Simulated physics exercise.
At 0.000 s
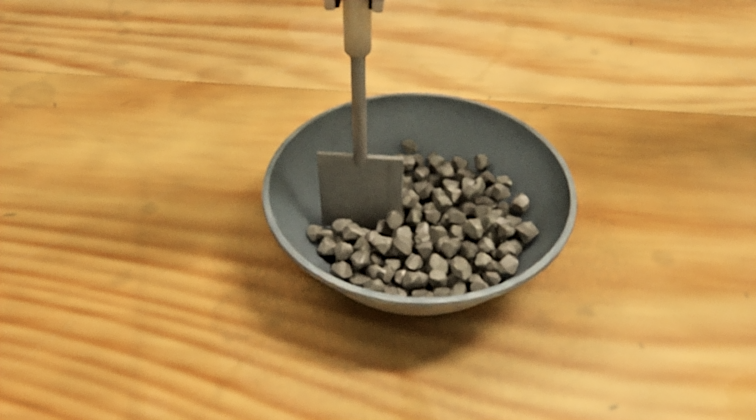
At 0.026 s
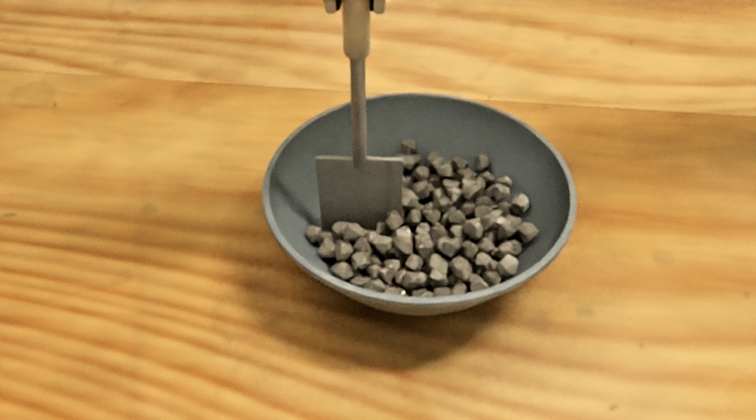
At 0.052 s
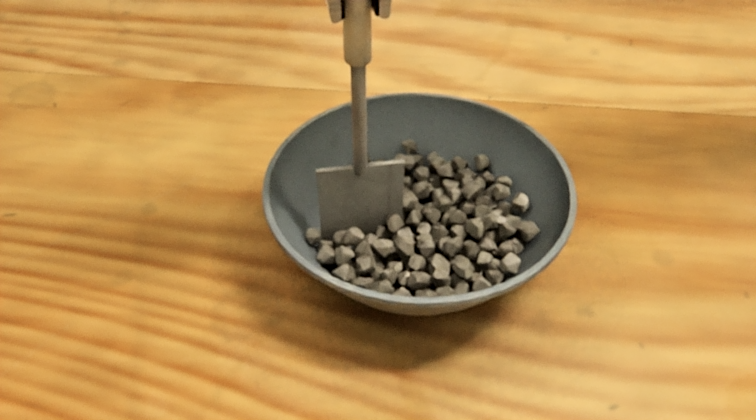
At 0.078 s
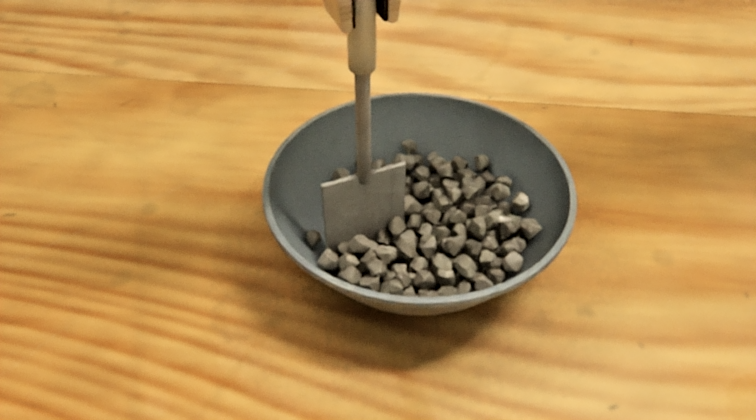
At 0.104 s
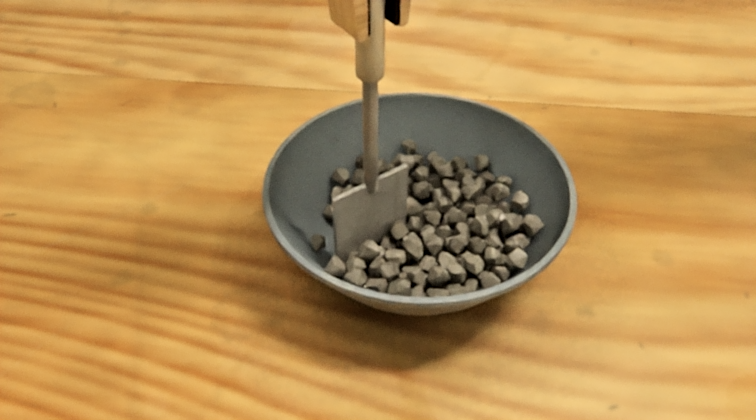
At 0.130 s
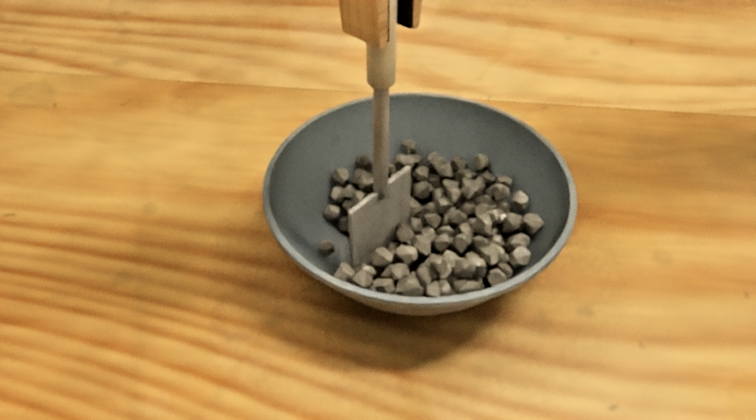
Flat metal paddle held upright by a machine turning and sweeping through grey pebbles in a grey bowl on a wooden table.
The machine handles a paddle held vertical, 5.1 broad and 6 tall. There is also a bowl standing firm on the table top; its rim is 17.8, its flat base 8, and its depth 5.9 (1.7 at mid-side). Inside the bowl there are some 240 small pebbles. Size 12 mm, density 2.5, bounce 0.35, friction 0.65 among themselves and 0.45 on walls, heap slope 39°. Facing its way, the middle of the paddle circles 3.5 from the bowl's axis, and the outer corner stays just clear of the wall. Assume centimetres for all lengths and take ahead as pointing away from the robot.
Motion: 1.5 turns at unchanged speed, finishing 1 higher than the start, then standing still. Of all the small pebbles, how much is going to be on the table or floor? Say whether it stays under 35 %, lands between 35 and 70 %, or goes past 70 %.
It stays under 35 %.
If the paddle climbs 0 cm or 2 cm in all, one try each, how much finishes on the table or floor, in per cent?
That gives about 20 per cent and 10 per cent, in order.
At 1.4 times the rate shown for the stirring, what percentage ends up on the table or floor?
Close to 25 in a hundred.
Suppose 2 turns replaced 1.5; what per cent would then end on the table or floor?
15 %.
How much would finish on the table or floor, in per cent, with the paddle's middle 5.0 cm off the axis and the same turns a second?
Then about 0 per cent.
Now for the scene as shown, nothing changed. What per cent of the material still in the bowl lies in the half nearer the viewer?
Some 40 per cent.
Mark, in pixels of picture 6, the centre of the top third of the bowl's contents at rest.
Looks like roughly (467, 184) to me.
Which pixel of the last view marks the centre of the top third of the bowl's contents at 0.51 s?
The upper third is centred close to (415, 132).
After 0.51 s, 245° round, highest piece 8 above the table; 226 in the bowl, 7 on the table or floor, 7 in flight or on the tool.
After 0.88 s, 75° round, highest piece 7 above the table; 218 in the bowl, 22 on the table or floor.
After 1.27 s, 180° round, highest piece 7 above the table; 213 in the bowl, 27 on the table or floor.
After 1.97 s, 180° round, highest piece 7 above the table; 213 in the bowl, 27 on the table or floor.
At rest, 213 in the bowl, 27 on the table or floor. That is 11 % on the table or floor.
